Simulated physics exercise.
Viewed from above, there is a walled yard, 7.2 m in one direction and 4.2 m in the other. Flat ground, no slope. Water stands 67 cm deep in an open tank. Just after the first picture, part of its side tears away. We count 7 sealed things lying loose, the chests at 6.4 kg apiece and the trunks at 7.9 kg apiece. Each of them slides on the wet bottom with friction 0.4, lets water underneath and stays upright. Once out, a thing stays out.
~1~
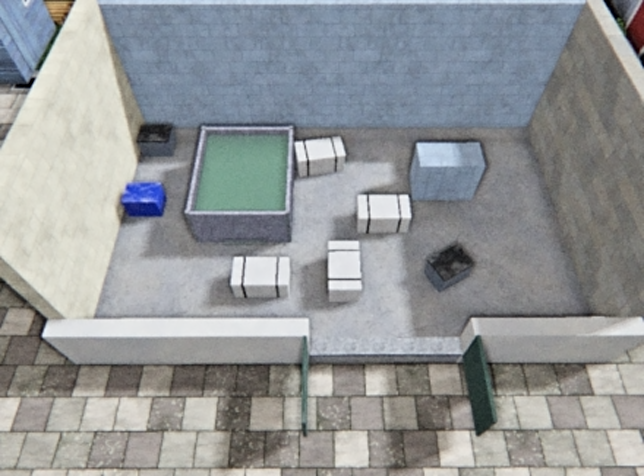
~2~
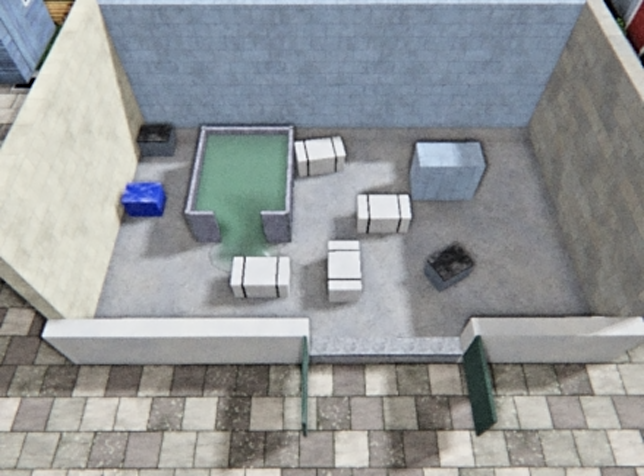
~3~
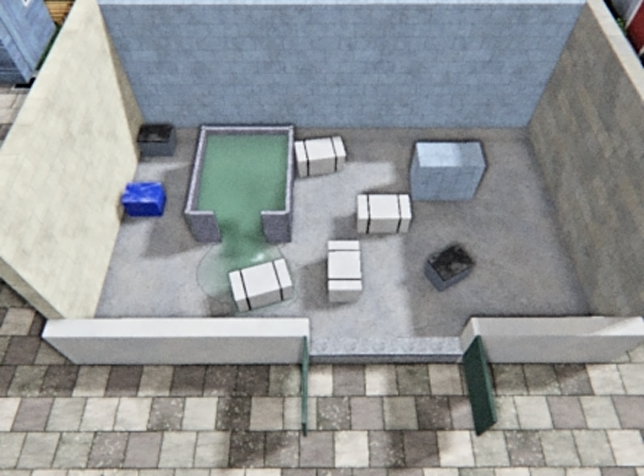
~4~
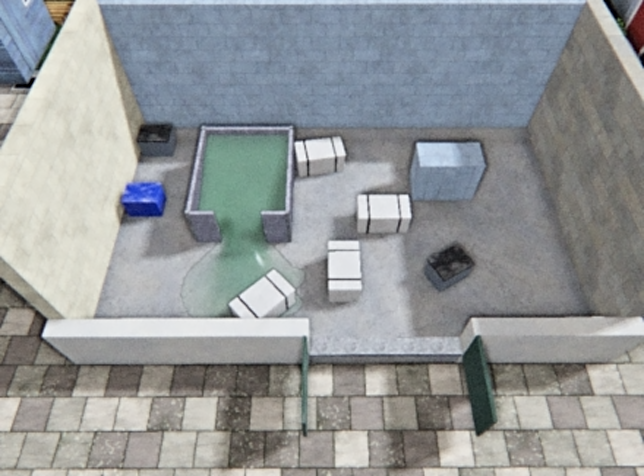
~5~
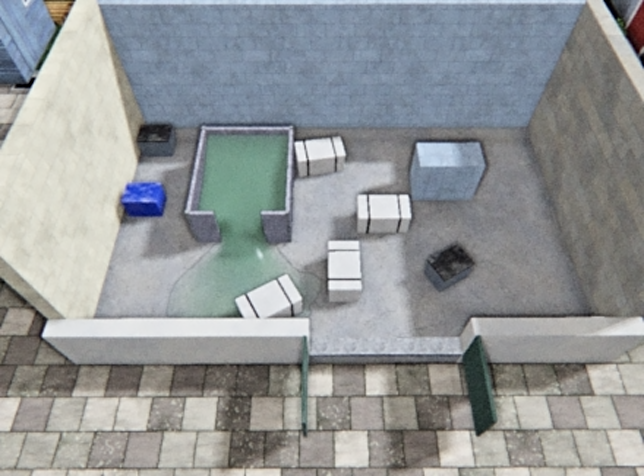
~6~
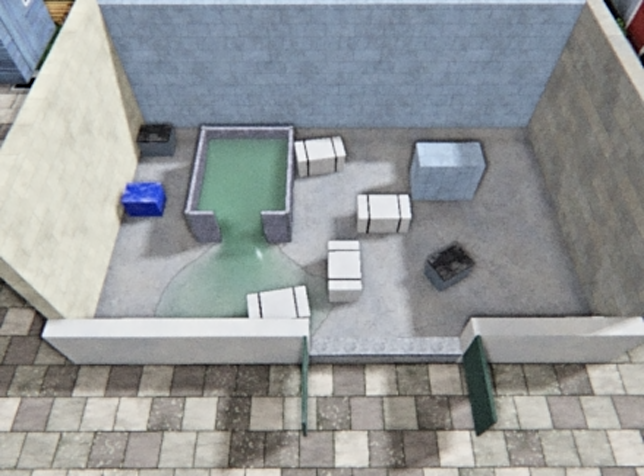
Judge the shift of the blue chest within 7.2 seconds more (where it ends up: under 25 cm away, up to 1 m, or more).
Well, as for the blue chest, it gets moved a long way.
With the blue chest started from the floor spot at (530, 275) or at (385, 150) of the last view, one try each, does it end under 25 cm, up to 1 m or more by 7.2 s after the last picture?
In that order: It goes a long way; it goes a modest distance.
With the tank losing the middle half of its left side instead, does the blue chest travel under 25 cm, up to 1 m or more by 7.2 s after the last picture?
Afterwards the blue chest is carried a long way.
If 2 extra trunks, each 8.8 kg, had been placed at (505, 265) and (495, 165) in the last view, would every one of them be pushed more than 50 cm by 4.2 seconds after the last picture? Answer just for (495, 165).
Its travel is smaller than that.
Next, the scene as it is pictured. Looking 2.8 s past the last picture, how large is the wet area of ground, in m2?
I'd put it close to 19 m2.
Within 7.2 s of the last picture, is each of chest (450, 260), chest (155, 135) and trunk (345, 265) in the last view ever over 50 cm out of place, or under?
Beyond, within, beyond.
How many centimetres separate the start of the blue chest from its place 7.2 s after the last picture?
450 centimetres.
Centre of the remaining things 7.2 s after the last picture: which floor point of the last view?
I'd put it close to (366, 205) in the last view.
Then, 0.9 s after the last picture the blue chest is near (141, 192), 0.0 m from its start, aground; 0 of 7 are out; 1 afloat.
Then, 2.8 s after the last picture the blue chest is near (177, 133), 1.4 m from its start, afloat; 0 of 7 are out; 3 afloat.
Then, 4.8 s after the last picture the blue chest is near (243, 132), 2.0 m from its start, afloat; 0 of 7 are out; 4 afloat.
Then, 7.2 s after the last picture the blue chest is near (400, 137), 4.4 m from its start, aground; 0 of 7 are out; 3 afloat.
